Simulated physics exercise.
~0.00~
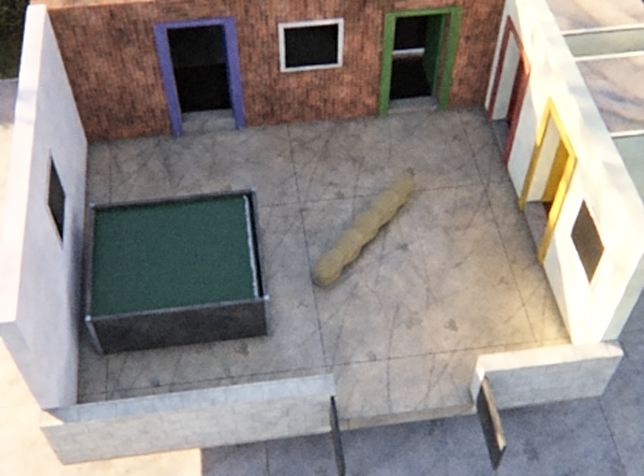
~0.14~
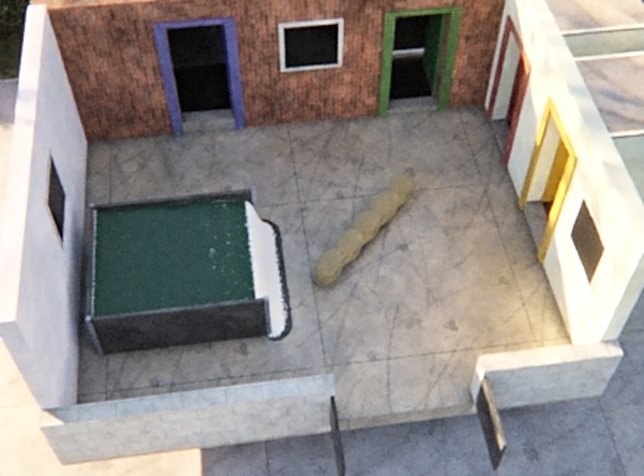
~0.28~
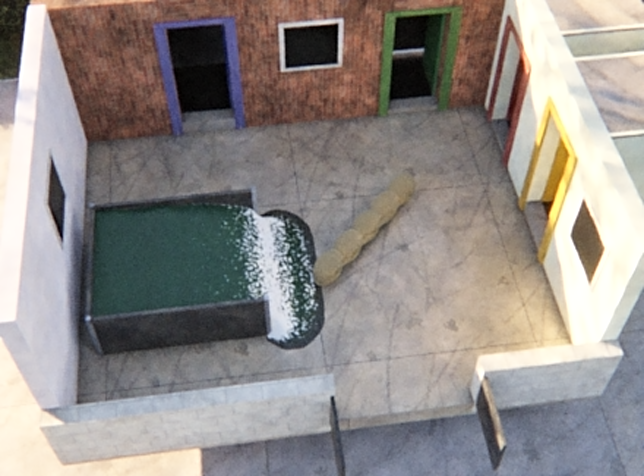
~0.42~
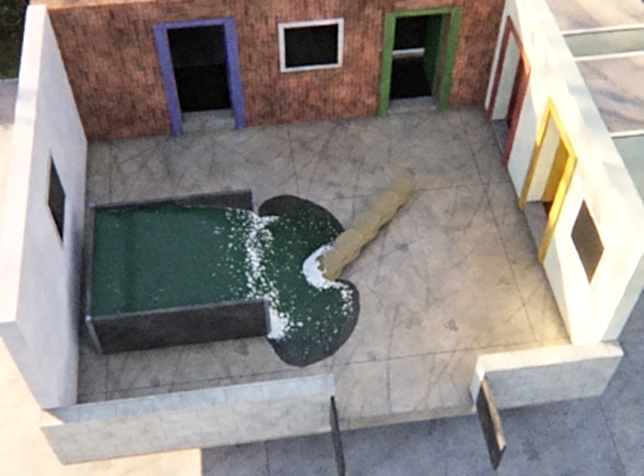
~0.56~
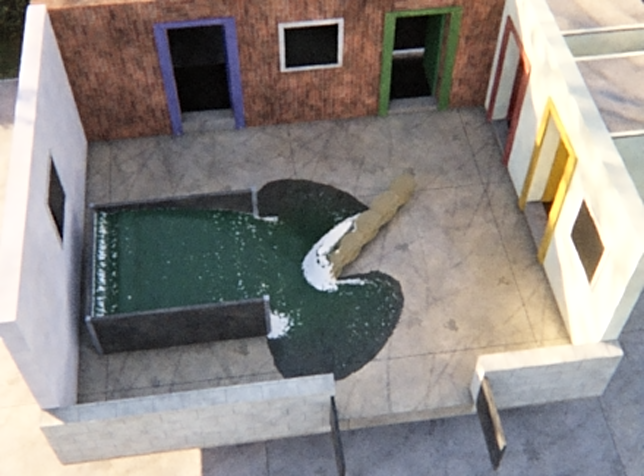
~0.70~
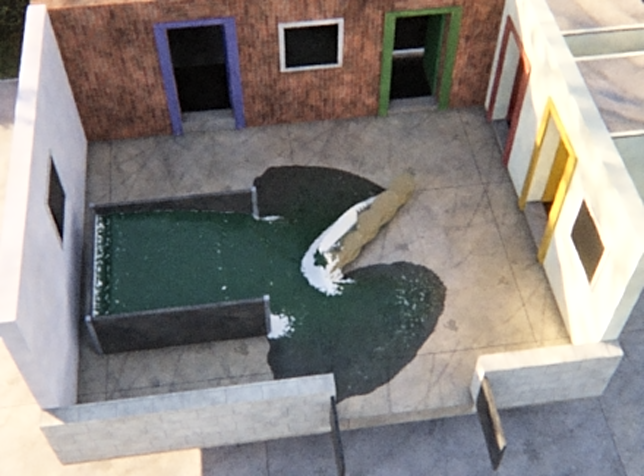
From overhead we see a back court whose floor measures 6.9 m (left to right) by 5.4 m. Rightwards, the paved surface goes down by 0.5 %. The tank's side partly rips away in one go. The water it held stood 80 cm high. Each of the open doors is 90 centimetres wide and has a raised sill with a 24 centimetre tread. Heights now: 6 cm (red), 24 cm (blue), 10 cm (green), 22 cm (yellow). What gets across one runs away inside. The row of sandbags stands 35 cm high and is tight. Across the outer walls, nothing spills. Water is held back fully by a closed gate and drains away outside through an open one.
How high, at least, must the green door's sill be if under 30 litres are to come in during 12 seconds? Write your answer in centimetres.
I would say about 26 cm.
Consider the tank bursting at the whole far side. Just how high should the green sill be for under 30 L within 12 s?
Then something near 10.0 cm.
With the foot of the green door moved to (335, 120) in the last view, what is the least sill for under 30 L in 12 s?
Around 24 cm would do it.
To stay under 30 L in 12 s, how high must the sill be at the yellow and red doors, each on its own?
Close to 13.0 cm (yellow) and close to 20 cm (red).
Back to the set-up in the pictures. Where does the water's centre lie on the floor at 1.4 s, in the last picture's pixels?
Roughly (264, 274).
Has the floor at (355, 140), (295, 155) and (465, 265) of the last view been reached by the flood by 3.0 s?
Listed order - soaked through, soaked through, soaked through.
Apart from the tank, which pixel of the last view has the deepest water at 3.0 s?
Near pixel (485, 111).
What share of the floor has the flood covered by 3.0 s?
Approximately 65 %.
After 1.4 s water covers 50 % of the floor, deepest (52 cm) near (314, 274); 12 cm at the green door, 0 litres in over its 10 cm sill.
After 3.0 s water covers 65 % of the floor, deepest (44 cm) near (485, 111); 24 cm at the green door, 156 litres in over its 10 cm sill.
After 12.0 s water covers 95 % of the floor, deepest (12 cm) near (132, 357); 6 cm at the green door, 267 litres in over its 10 cm sill.
At the green door as built, the water arrived by 1.4 s and peaked near 29 cm at 2.0 s.
Run again over the same 12 s with other heights there, 52 litres in over 22.5 cm, 9 litres over 31 cm. The limit of 30 litres is kept from about 26 cm up.
